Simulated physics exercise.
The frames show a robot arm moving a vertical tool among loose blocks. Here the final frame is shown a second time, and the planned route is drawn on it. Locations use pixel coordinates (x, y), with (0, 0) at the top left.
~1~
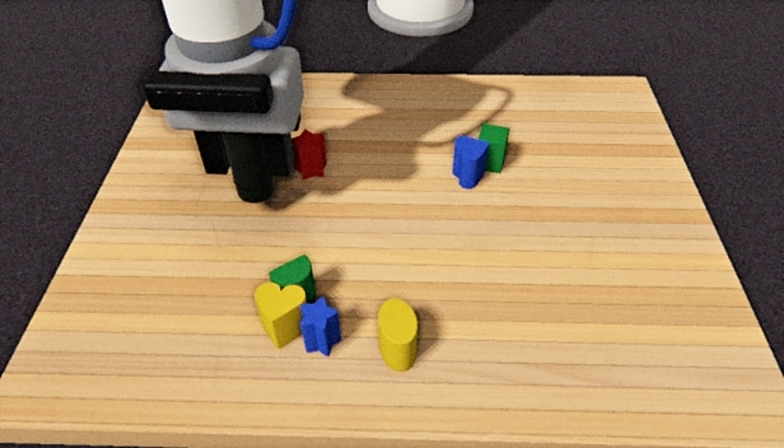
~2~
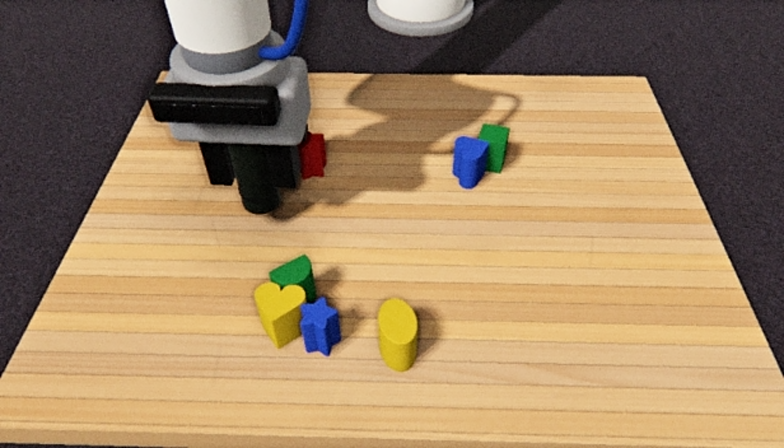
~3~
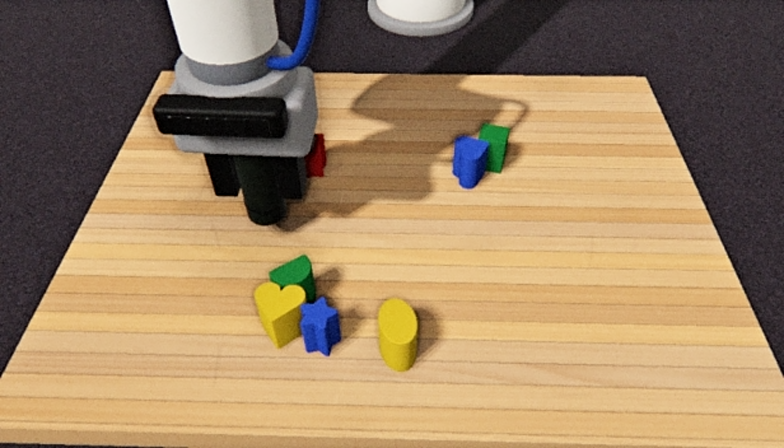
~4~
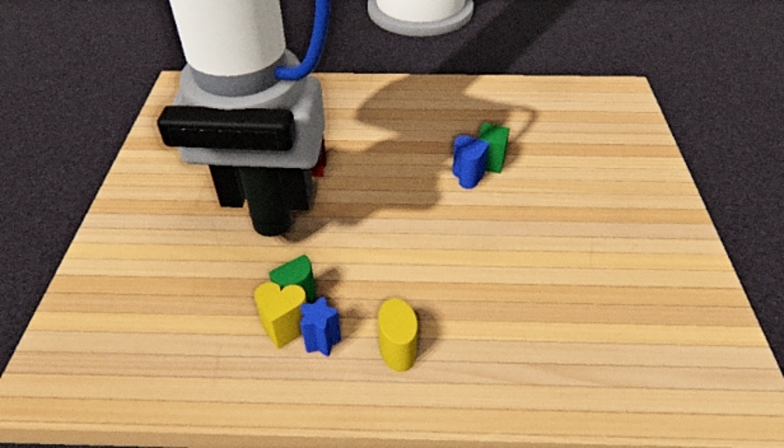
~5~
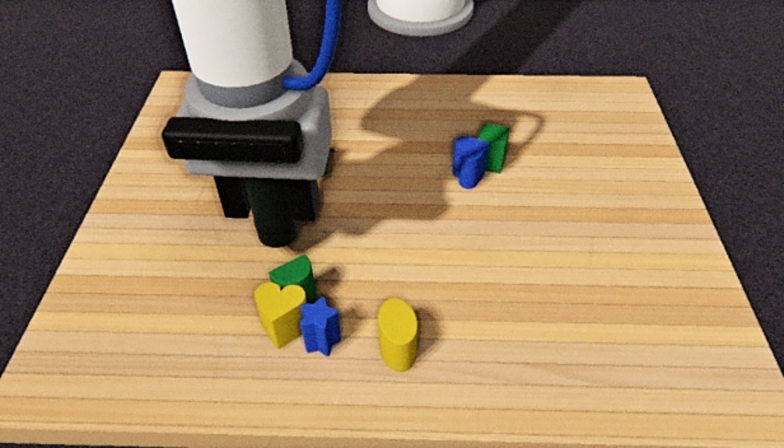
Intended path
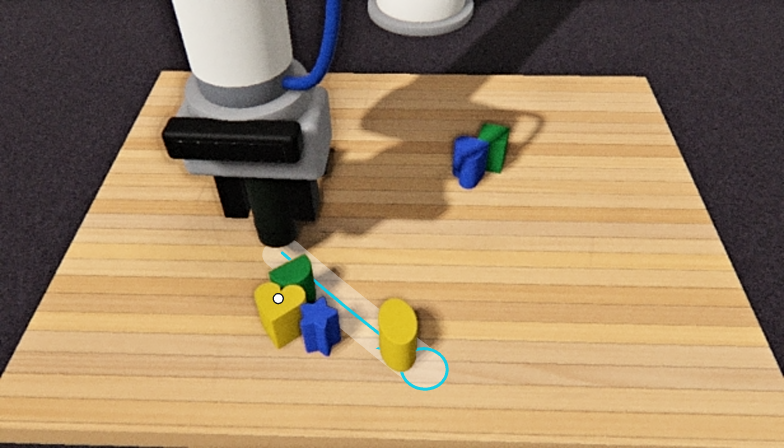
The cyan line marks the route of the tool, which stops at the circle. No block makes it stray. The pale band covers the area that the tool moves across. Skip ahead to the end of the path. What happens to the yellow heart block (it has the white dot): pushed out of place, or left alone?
The yellow heart block is moved.
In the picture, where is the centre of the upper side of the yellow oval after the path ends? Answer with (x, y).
So, by the moment the path ends, you'll find the top centre of the yellow oval at (458, 370).
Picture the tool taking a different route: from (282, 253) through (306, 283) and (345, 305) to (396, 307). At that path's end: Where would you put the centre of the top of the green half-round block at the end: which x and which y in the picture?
The centre of its top face lies at (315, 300).
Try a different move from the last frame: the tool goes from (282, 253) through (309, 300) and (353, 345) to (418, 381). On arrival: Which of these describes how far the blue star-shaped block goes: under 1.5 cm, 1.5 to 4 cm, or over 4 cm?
Long, over 4 cm.
Drawn move, from (282, 253) directly to (424, 368); the dot is on the yellow heart block.
The first path, step by step. One third of the way, tool at (321, 270); yellow heart block at (274, 306), turned 15° clockwise; green half-round block at (305, 285), turned 60° clockwise.
Two thirds of the way, tool at (370, 309); yellow heart block at (273, 309), turned 30° clockwise; green half-round block at (309, 293), turned 80° clockwise; blue star-shaped block at (322, 318); yellow oval at (403, 324).
At the end, tool at (425, 351); yellow heart block at (273, 309), turned 30° clockwise; green half-round block at (309, 293), turned 80° clockwise; blue star-shaped block at (322, 318); yellow oval at (458, 370), turned 45° clockwise.
